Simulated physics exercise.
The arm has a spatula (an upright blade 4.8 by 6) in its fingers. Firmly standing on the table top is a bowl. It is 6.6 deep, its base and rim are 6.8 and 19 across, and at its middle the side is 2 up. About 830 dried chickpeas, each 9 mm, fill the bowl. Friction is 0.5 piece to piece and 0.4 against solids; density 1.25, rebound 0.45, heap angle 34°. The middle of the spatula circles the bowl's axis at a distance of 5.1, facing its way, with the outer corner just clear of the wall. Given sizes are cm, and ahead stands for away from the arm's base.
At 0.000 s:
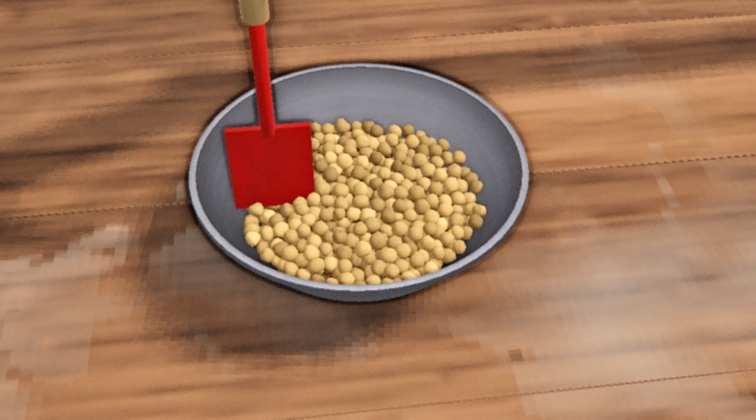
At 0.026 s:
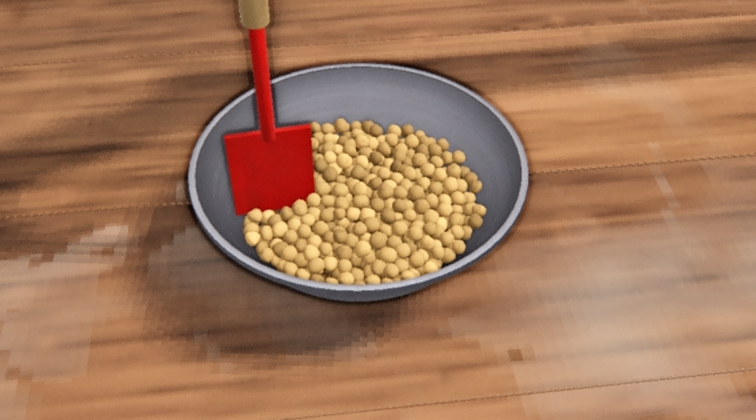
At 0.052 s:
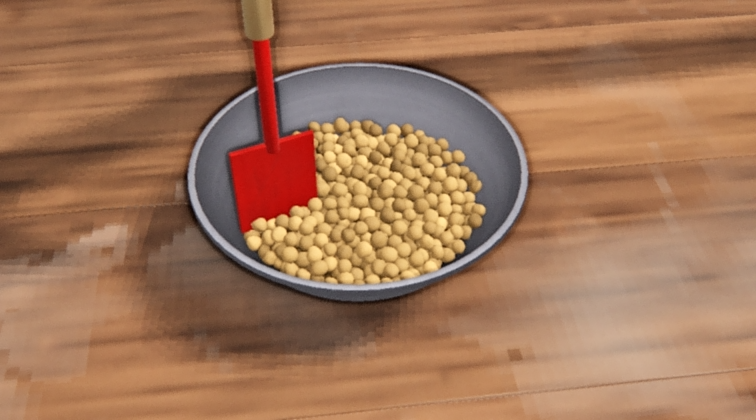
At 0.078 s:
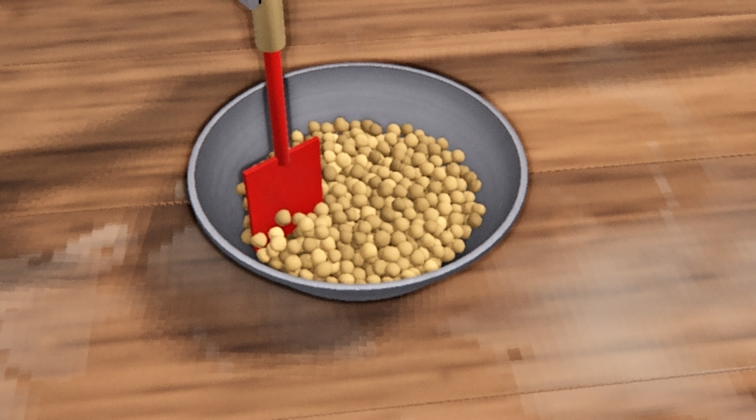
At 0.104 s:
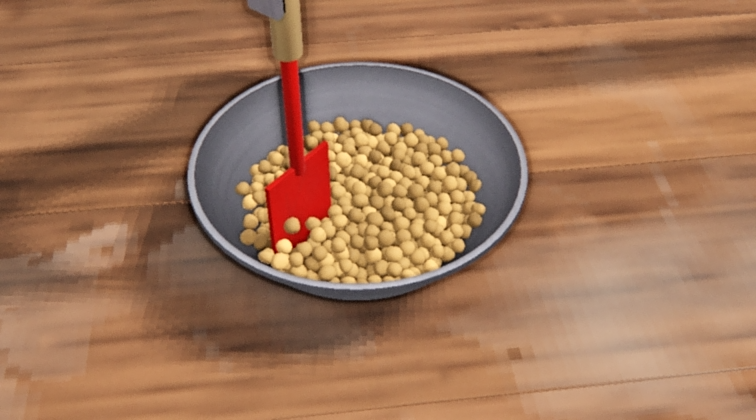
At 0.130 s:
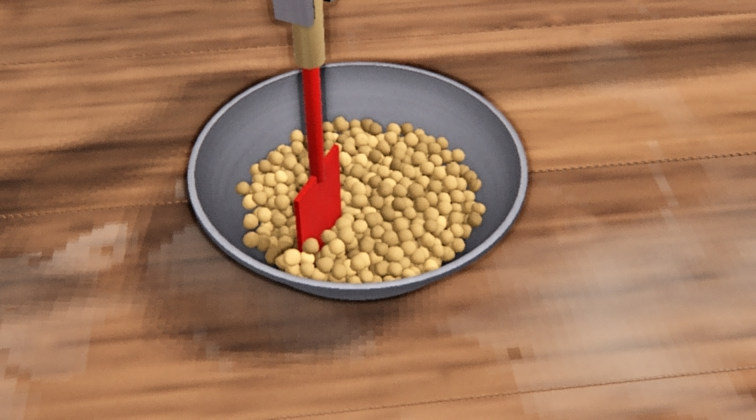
A red spatula with a tan handle, its grip held by grey fingers glimpsed at the top edge, sweeps from the left side of a grey bowl towards the near side, turning edge-on as it pushes through round, pale tan chickpeas. The bowl stays still on a brown wooden table top, seen from above at an angle by a steady camera. Chickpeas shift around the blade, and some fill the space behind it on the left.
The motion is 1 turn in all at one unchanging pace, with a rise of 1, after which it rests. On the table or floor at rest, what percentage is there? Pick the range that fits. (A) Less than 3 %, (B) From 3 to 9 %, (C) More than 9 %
The answer is B.
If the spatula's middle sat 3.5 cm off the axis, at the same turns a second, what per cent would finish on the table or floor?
In that case some 5 %.
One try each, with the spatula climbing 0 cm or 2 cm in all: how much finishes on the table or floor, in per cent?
Near 10 in a hundred, then near 0 in a hundred.
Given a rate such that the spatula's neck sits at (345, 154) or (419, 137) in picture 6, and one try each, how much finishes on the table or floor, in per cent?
Some 10 and 15 per cent.
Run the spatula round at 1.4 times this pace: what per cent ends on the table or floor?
Estimated share: Close to 10 per cent.
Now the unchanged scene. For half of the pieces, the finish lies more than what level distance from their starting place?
Some 0 centimetres or so.
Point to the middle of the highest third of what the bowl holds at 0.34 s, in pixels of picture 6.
Roughly at (394, 173).
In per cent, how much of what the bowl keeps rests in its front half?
Around 50 percent of it.
After 0.34 s, 175° round, highest piece 9 above the table; 824 in the bowl, 4 on the table or floor, 3 in flight or on the tool.
After 0.56 s, 291° round, highest piece 9 above the table; 798 in the bowl, 27 on the table or floor, 6 in flight or on the tool.
After 0.87 s, 0° round, highest piece 6 above the table; 789 in the bowl, 42 on the table or floor.
After 1.57 s, 0° round, highest piece 6 above the table; 789 in the bowl, 42 on the table or floor.
At rest, 789 in the bowl, 42 on the table or floor. That is 5 % on the table or floor.
